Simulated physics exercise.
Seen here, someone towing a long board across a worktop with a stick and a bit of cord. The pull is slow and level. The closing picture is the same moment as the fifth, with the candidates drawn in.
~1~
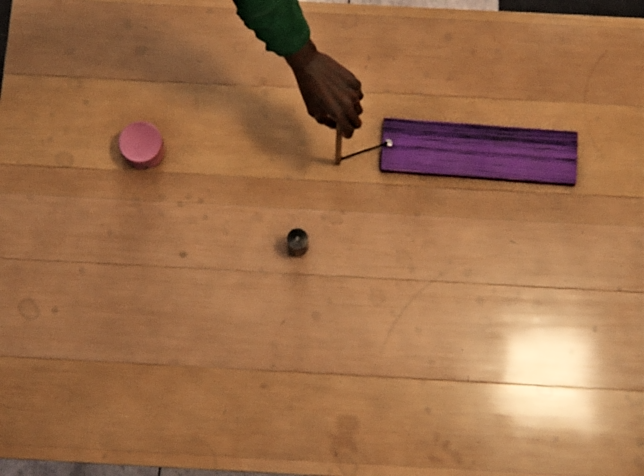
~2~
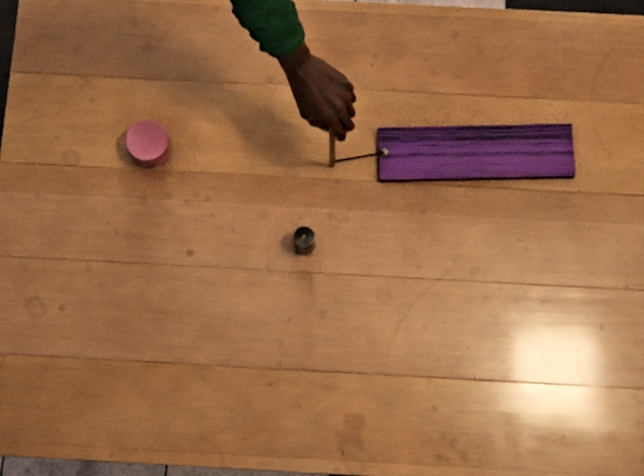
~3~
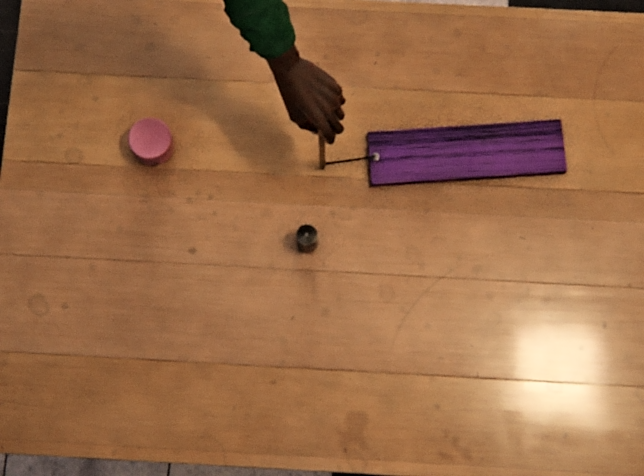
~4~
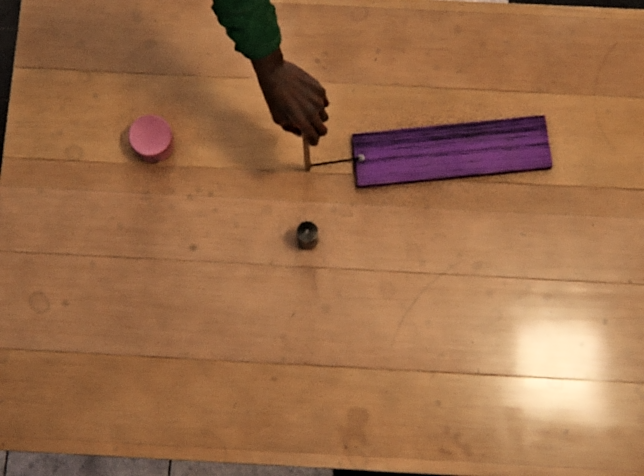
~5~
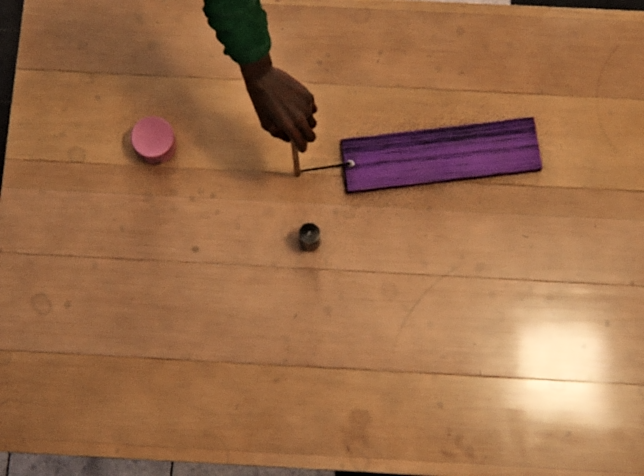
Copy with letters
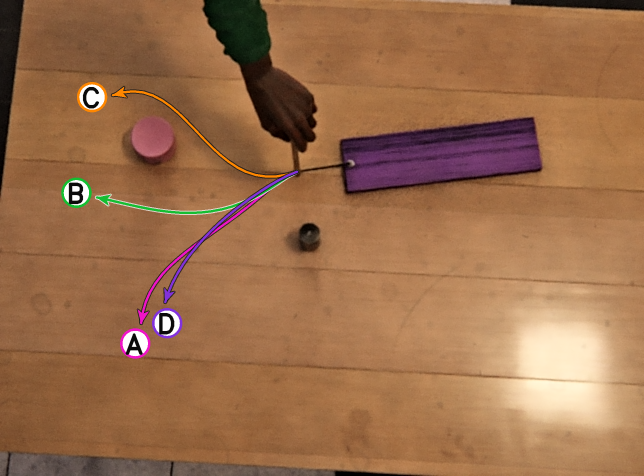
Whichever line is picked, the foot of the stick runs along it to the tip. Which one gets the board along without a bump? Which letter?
With B nothing is hit.
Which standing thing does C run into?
The pink tub.
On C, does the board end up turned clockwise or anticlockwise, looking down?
It turns clockwise.
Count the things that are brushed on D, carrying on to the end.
One.
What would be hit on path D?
The black candle.
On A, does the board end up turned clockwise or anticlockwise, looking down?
It turns anticlockwise.
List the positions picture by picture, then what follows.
In the first frame, black candle (298, 243); pink tub (142, 146); purple board (480, 150).
In the second frame, purple board (476, 151); pink tub (149, 144).
In the third frame, purple board (467, 151); pink tub (152, 142).
In the fourth frame, purple board (452, 150); pink tub (152, 139).
In the fifth frame, purple board (441, 153); pink tub (154, 141); black candle (310, 237).
On the marked copy, A from (297, 172) via (203, 239) to (141, 323); B from (297, 172) via (201, 212) to (97, 197); C from (297, 172) via (199, 134) to (113, 95); D from (297, 172) via (219, 224) to (165, 302).
With B. Early on, foot of the stick (232, 207), middle of the board (374, 171).
Further on, foot of the stick (159, 211), middle of the board (303, 186).
At the end, foot of the stick (97, 198), middle of the board (243, 190); nothing has been touched.
As for the rest, A meets the black candle; C meets the pink tub; D meets the black candle.
